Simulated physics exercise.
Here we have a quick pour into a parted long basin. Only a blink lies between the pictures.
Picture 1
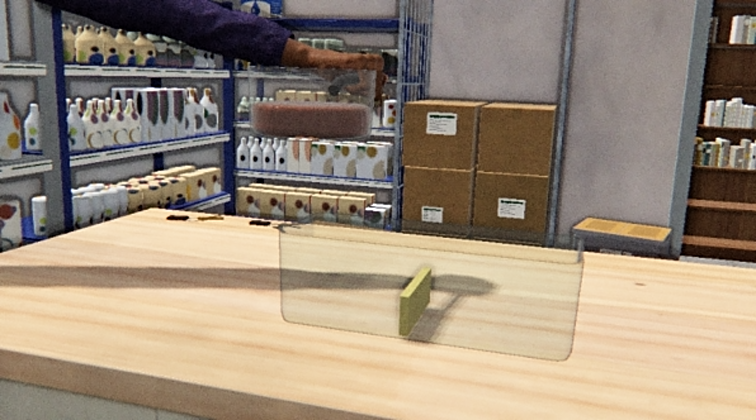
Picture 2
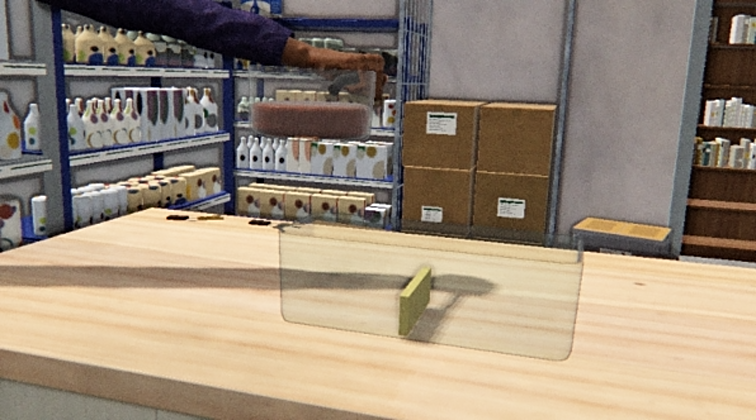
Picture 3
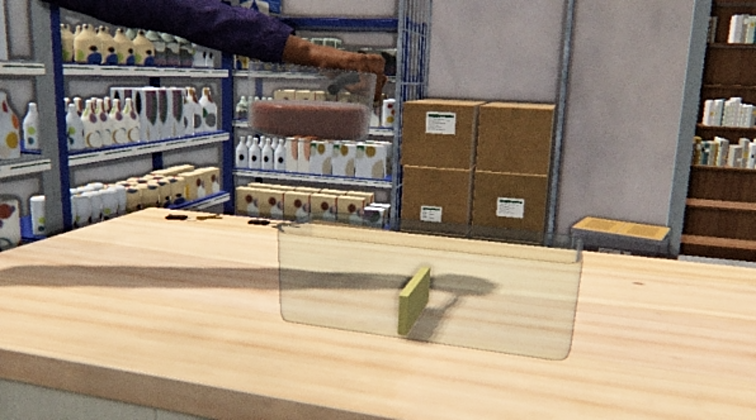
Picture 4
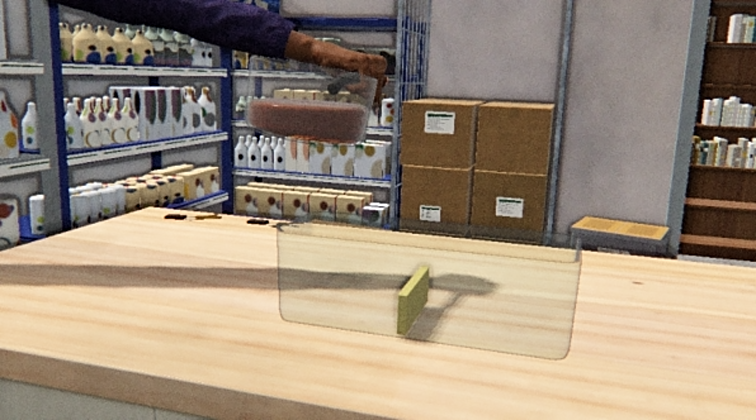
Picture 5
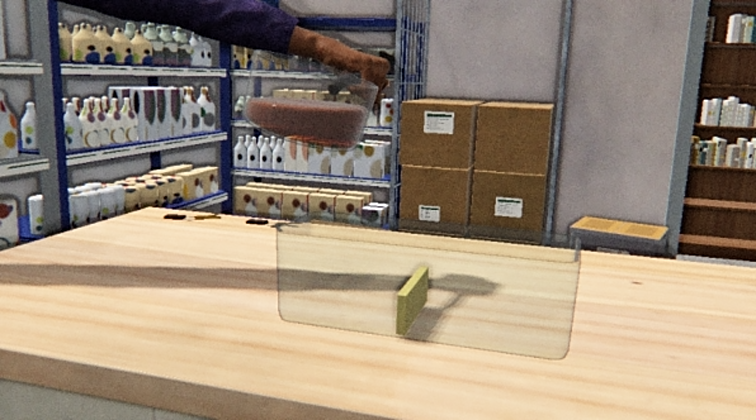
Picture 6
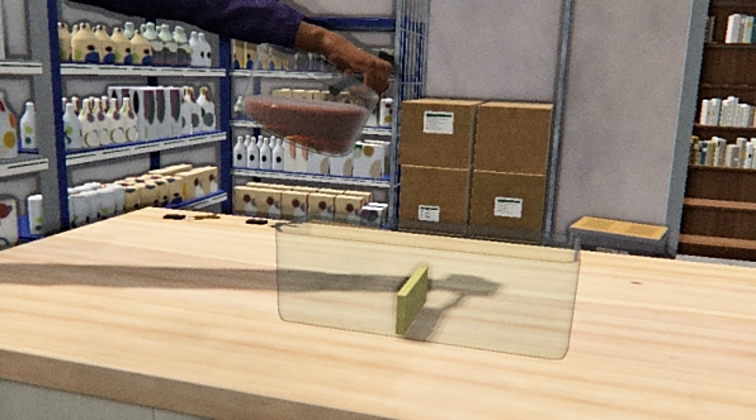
The clip shows a hand holding a clear container of reddish-brown tea above a wooden counter, over a long transparent basin with a small greenish dividing wall; the container starts nearly level, then tilts steadily down to the right.
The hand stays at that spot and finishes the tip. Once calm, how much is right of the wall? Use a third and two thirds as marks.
In the end under a third is right of the wall.
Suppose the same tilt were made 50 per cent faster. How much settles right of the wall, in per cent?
Near 10 %.
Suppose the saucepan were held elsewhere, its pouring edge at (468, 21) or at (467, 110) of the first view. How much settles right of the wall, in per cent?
Near 90 % and 95 %.
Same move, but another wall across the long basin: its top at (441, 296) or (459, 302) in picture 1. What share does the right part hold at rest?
About 10 and 15 per cent.
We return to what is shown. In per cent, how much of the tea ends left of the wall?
Roughly 85 in a hundred.
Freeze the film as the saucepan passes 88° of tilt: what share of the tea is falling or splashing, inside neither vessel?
Some 40 per cent.
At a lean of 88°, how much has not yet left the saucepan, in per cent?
Close to 45 per cent.
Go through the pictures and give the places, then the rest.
In the first picture, it leans 0°; its right rim is at (372, 73); the tea meets the walls at (260, 103) and (369, 108); the long basin's rim runs from (297, 223) to (582, 252); the wall's top is at (417, 282).
In the second picture, it leans 1°; its right rim is at (372, 74); the tea meets the walls at (260, 103) and (369, 108).
In the third picture, it leans 4°; its right rim is at (372, 77); the tea meets the walls at (259, 101) and (368, 108).
In the fourth picture, it leans 9°; its right rim is at (373, 82); the tea meets the walls at (257, 100) and (367, 109).
In the fifth picture, it leans 15°; its right rim is at (374, 91); the tea meets the walls at (256, 99) and (367, 109).
In the sixth picture, it leans 23°; its right rim is at (374, 101); the tea meets the walls at (253, 97) and (368, 111).
A moment on, the saucepan is tipped on its side and 46 per cent is still to pour, 12 is left of the wall and 1 right of it.
Next, the saucepan is tipped right over and 7 per cent is still to pour, 72 is left of the wall and 10 right of it.
Then the saucepan is tipped right over and 0 per cent is still to pour, 86 is left of the wall and 12 right of it.
Later the saucepan is tipped right over and 0 per cent is still to pour, 87 is left of the wall and 12 right of it.
At rest 87 per cent lies left of the wall, 12 right of it and 2 outside.
